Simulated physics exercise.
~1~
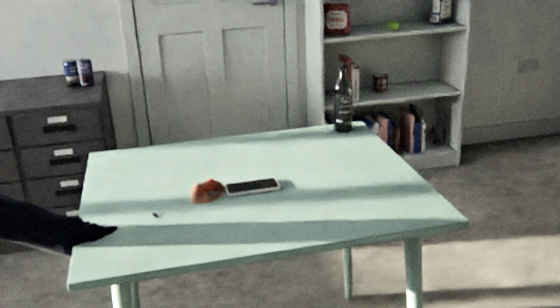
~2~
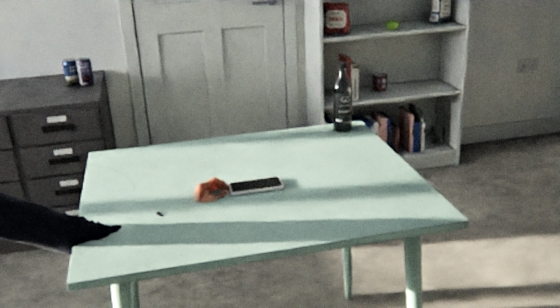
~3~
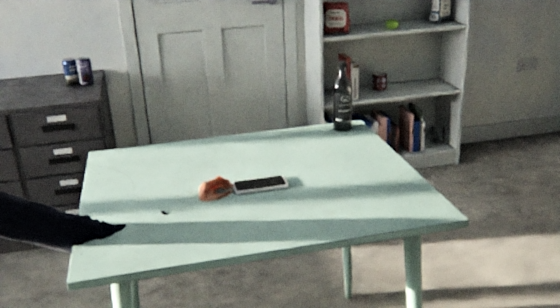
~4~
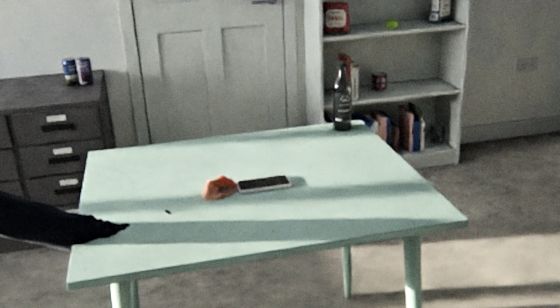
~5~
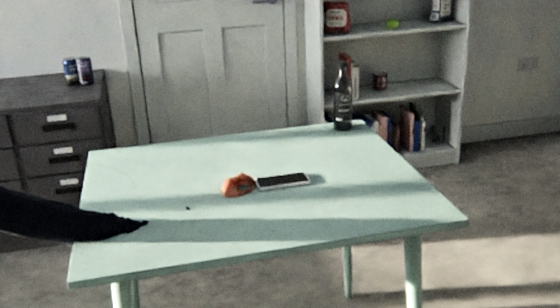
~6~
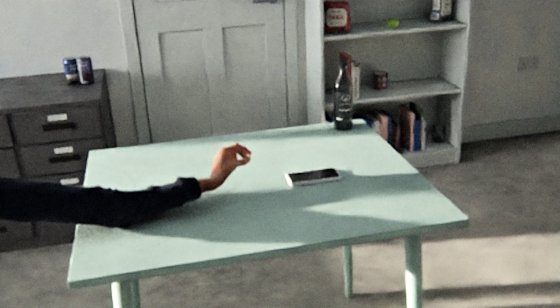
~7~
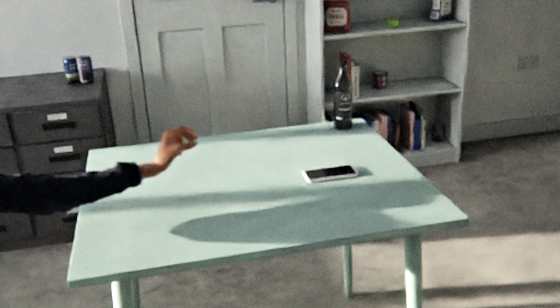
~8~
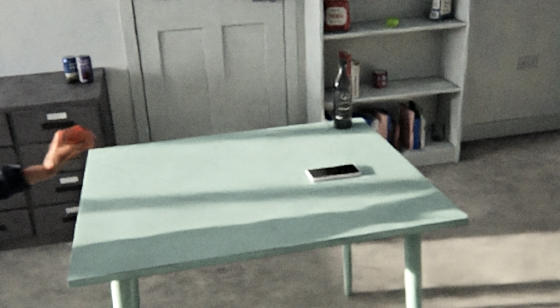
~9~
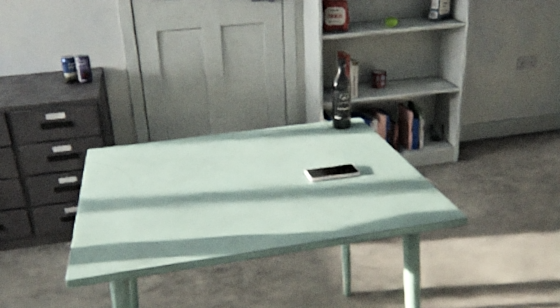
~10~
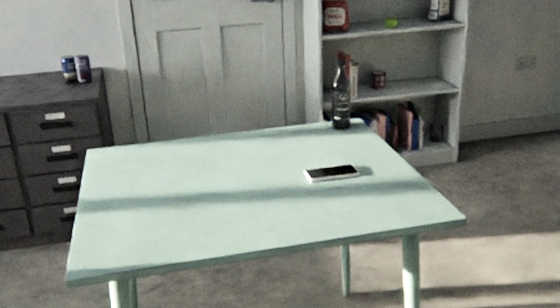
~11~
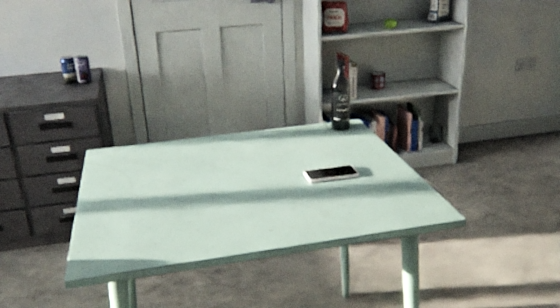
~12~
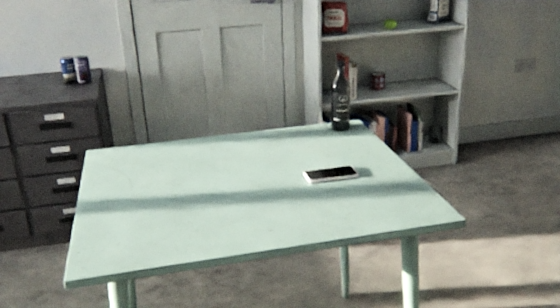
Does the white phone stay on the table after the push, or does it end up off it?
The white phone stays on the table. It comes to rest on the right-hand part of the tabletop after the hand draws away.
